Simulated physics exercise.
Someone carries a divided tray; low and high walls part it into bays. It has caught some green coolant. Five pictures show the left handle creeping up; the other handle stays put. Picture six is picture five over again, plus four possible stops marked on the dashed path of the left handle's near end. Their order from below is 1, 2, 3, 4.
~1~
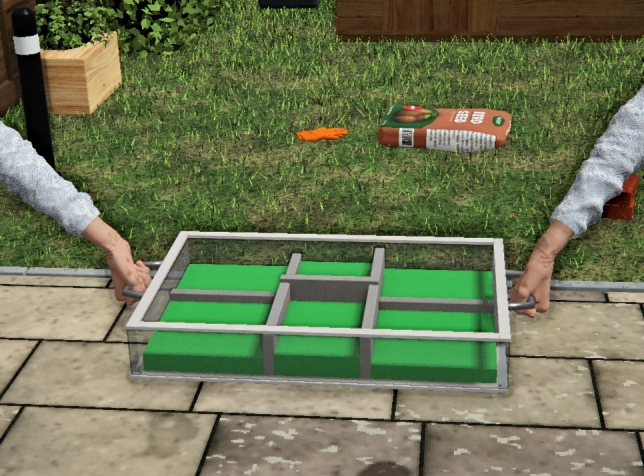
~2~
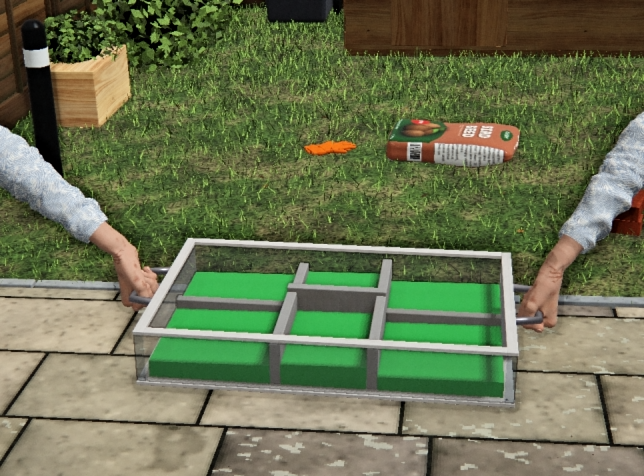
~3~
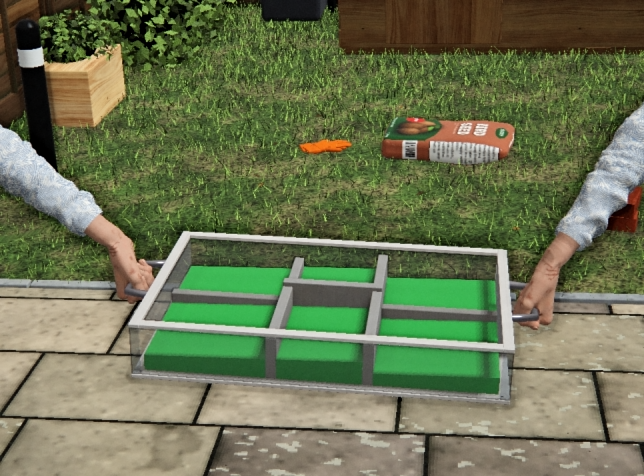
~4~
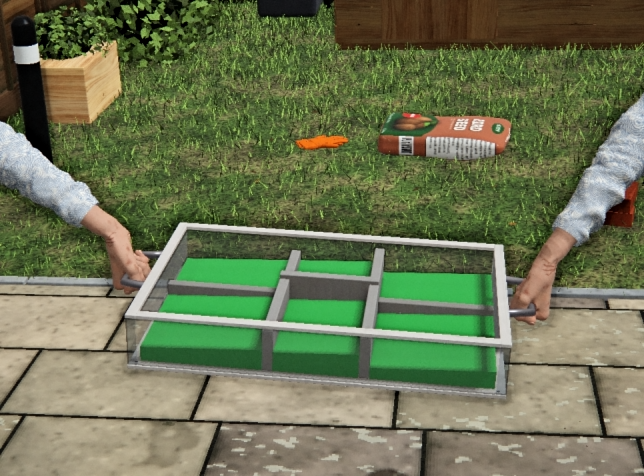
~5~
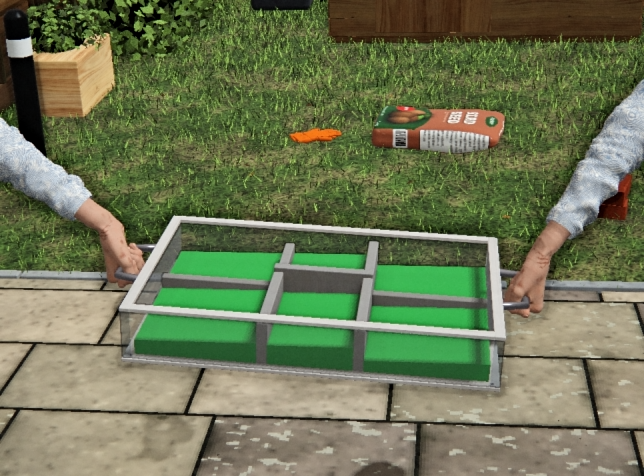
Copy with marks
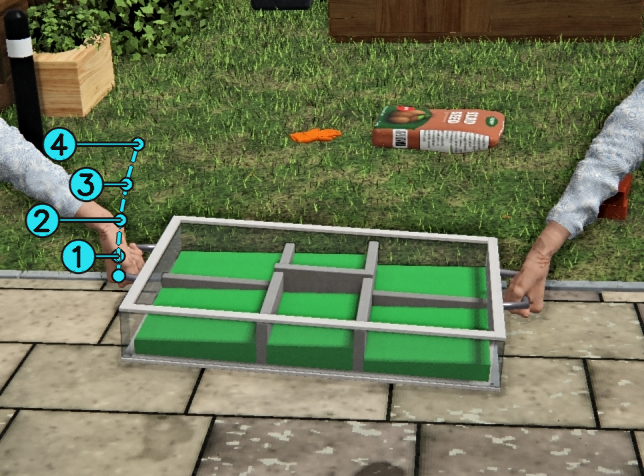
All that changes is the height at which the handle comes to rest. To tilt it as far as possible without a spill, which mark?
Choose 4.
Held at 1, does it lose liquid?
No, not at all.
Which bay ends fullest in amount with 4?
The front right bay.
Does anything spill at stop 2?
No, that is safe.
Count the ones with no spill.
All of them.
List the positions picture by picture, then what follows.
In the first frame, the tray is level; deepest in the back middle bay, at (334, 279), shallowest in the front right; left handle at (134, 279).
In the second frame, tipped about 1° down to the right; no wall is crossed; left handle at (141, 285).
In the third frame, tipped about 2° down to the right; no wall is crossed; left handle at (137, 278).
In the fourth frame, tipped about 3° down to the right; no wall is crossed; left handle at (133, 268).
In the fifth frame, tipped about 3° down to the right; deepest in the back middle bay, at (328, 271), shallowest in the front right; left handle at (127, 261).
On the marked copy, 1 at (118, 256); 2 at (120, 220); 3 at (126, 184); 4 at (137, 144).
With 1, nothing spills; the front left bay holds the most.
With 2, nothing spills; the front left bay holds the most.
With 3, nothing spills; the front right bay holds the most.
With 4, nothing spills; the front right bay holds the most.
